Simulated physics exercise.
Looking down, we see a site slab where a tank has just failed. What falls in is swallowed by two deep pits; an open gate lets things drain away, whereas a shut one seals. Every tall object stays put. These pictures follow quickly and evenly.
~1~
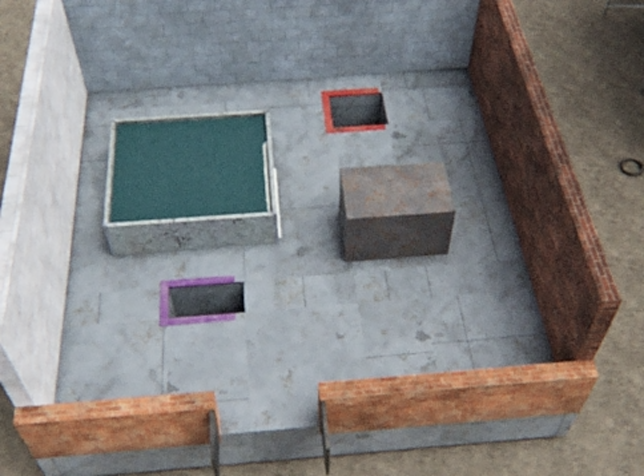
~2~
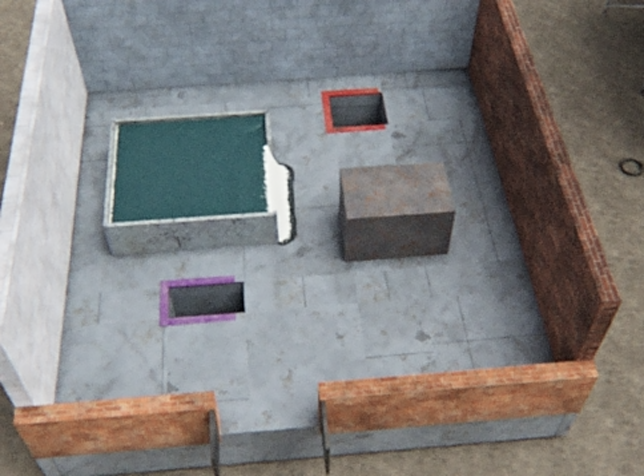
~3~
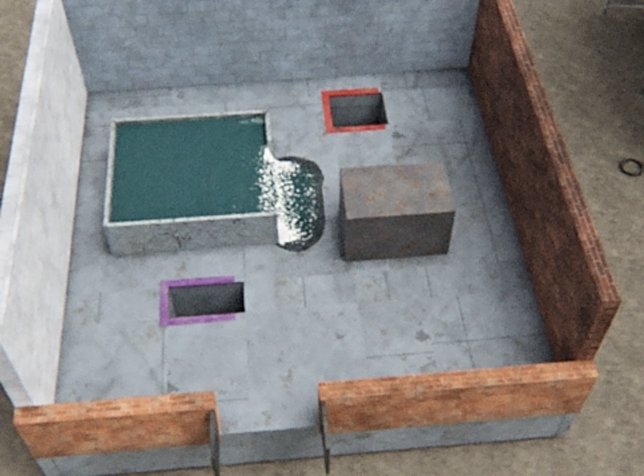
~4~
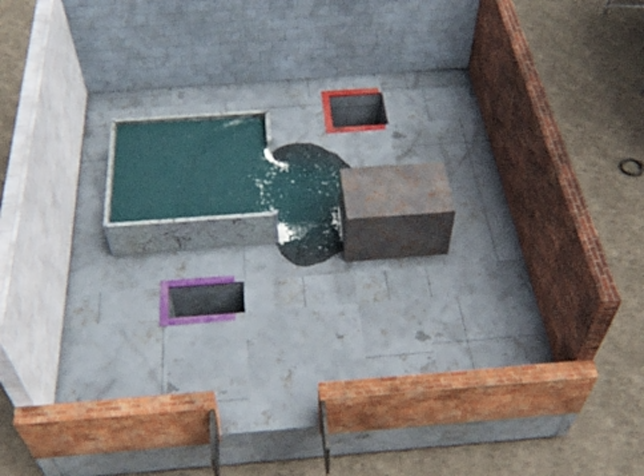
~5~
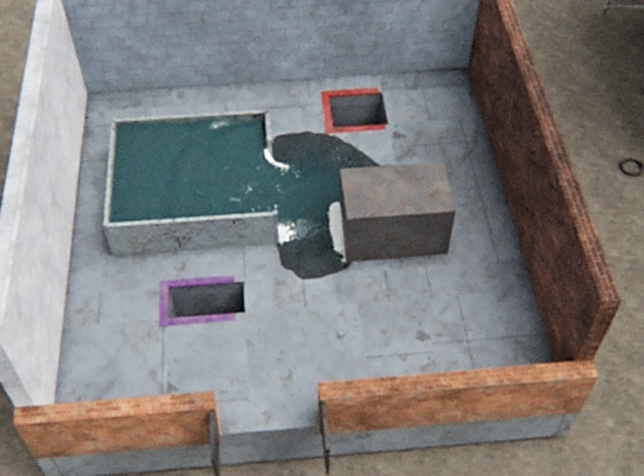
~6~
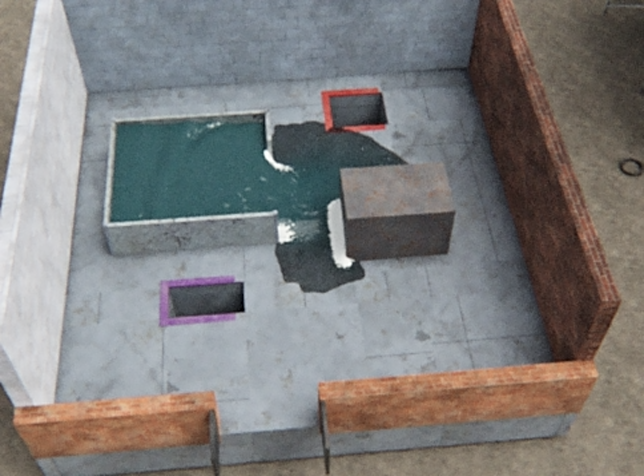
Dark green water bursting from the right side of an open tank, striking a brown block and spreading across a walled slab.
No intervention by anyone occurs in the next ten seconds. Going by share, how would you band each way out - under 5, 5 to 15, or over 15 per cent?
One by one: The gate pulls in a so-so amount - five to fifteen per cent. The red pit pulls in a good deal - past fifteen per cent. The purple pit pulls in barely a drop - beneath five per cent.
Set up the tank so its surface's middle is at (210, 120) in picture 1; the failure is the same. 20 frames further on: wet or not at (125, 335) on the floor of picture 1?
There: Free of water.
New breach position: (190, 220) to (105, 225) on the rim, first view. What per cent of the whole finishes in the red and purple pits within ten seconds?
Near enough: Red 0 percent, purple 25 percent.
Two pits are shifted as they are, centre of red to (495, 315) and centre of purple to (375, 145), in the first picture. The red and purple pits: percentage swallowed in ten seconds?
Estimated shares - red: 12 %; purple: 25 %.
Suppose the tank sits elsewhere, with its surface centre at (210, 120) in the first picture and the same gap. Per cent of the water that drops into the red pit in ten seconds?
I'd put the red pit near 30 per cent of the whole.
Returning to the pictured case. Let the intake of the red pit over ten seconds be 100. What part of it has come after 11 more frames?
I make it 5 per cent.
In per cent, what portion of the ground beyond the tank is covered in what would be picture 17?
I'd put it at roughly 40 per cent.
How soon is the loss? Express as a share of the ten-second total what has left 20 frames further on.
It should be close to 20 percent by then.
A moment on, water covers 25 % of the floor; the gate 0 %, the red pit 0 %, the purple pit 0 %.
Next, water covers 40 % of the floor; the gate 0 %, the red pit 1 %, the purple pit 0 %.
Then, water covers 60 % of the floor; the gate 3 %, the red pit 3 %, the purple pit 0 %.
Later, water covers 80 % of the floor; the gate 7 %, the red pit 11 %, the purple pit 1 %.
In the end, water covers 95 % of the floor; the gate 11 %, the red pit 20 %, the purple pit 2 %.
